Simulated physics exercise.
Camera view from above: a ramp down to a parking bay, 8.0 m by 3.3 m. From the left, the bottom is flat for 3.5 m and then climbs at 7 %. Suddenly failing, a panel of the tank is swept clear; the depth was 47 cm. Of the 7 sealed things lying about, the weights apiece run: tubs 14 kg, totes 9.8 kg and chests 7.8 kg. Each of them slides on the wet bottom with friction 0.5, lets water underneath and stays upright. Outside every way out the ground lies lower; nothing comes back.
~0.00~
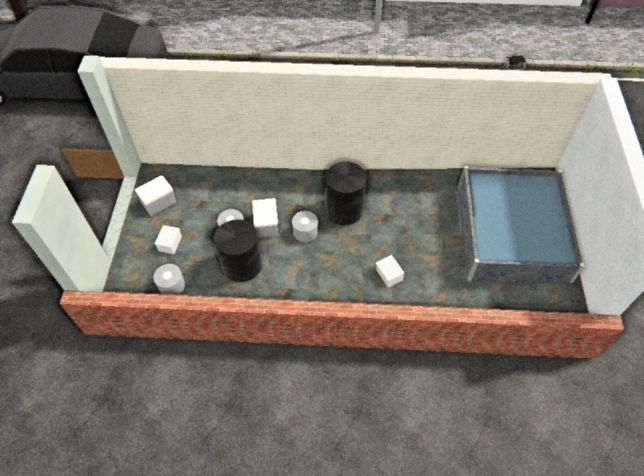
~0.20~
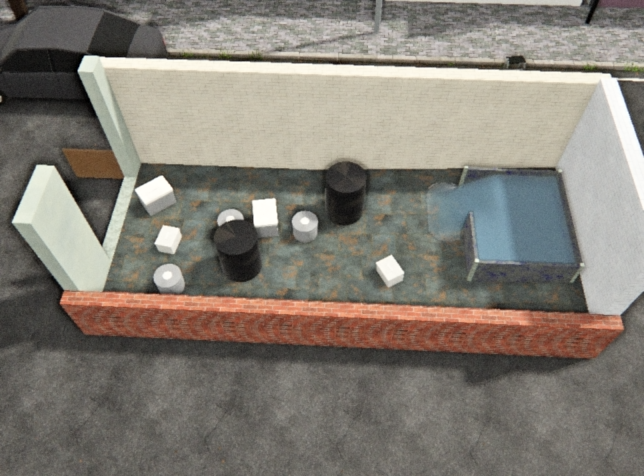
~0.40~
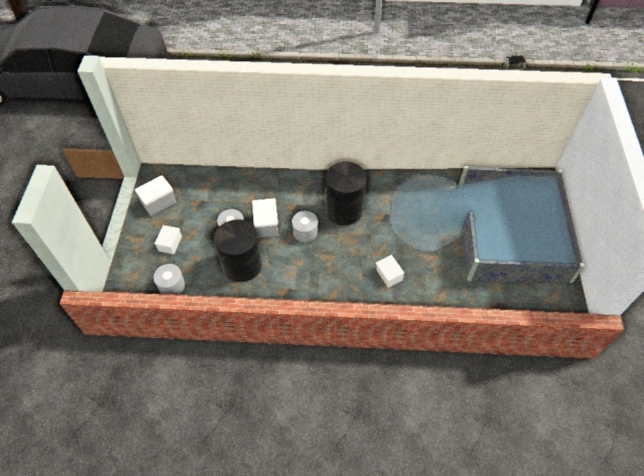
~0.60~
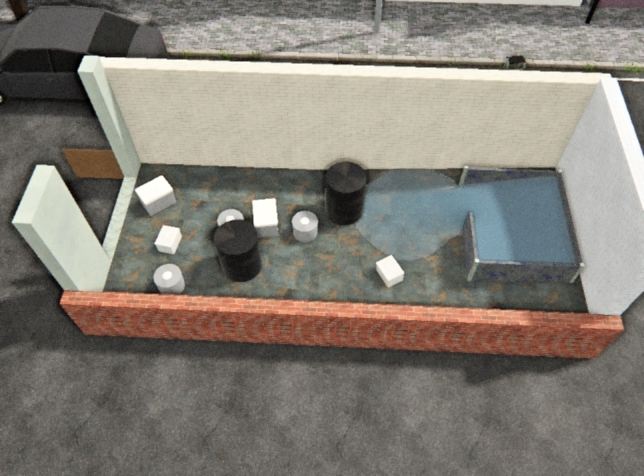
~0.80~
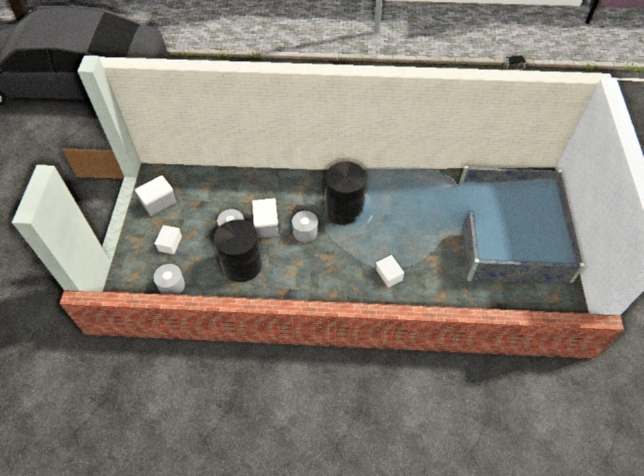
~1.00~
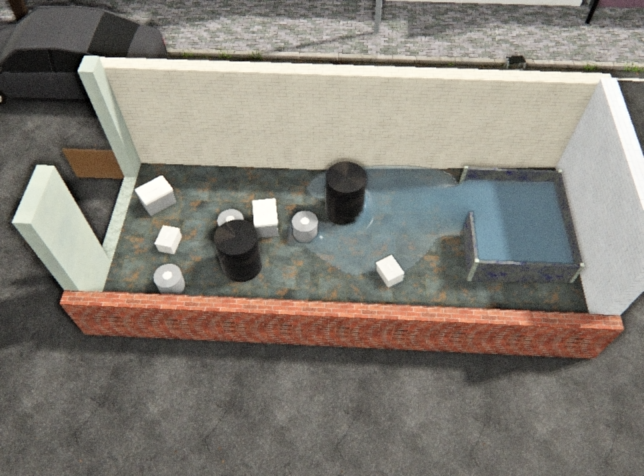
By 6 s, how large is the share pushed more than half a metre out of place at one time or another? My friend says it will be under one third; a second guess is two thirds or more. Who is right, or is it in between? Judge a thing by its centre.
Your friend is right.
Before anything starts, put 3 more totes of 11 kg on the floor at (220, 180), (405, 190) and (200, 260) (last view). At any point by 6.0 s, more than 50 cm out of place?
First exceeds it, second exceeds it, third does not reach it.
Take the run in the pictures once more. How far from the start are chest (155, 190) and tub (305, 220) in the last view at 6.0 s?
Result, in order - first: Gone out; second: 0 cm.
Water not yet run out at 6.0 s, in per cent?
72 %.
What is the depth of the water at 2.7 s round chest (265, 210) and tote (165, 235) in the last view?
Depth approx. 4 cm / 1 cm.
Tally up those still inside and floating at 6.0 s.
Count: 1.
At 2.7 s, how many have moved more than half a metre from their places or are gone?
Tally at that time: 0.
After 1.4 s 0 of 7 are over 50 cm from their spots; 0 afloat.
After 2.7 s 0 of 7 are over 50 cm from their spots; 0 afloat.
After 4.2 s 1 of 7 are over 50 cm from their spots; 1 afloat.
After 6.0 s 1 of 7 are over 50 cm from their spots, and 1 have been at some point; 1 afloat.
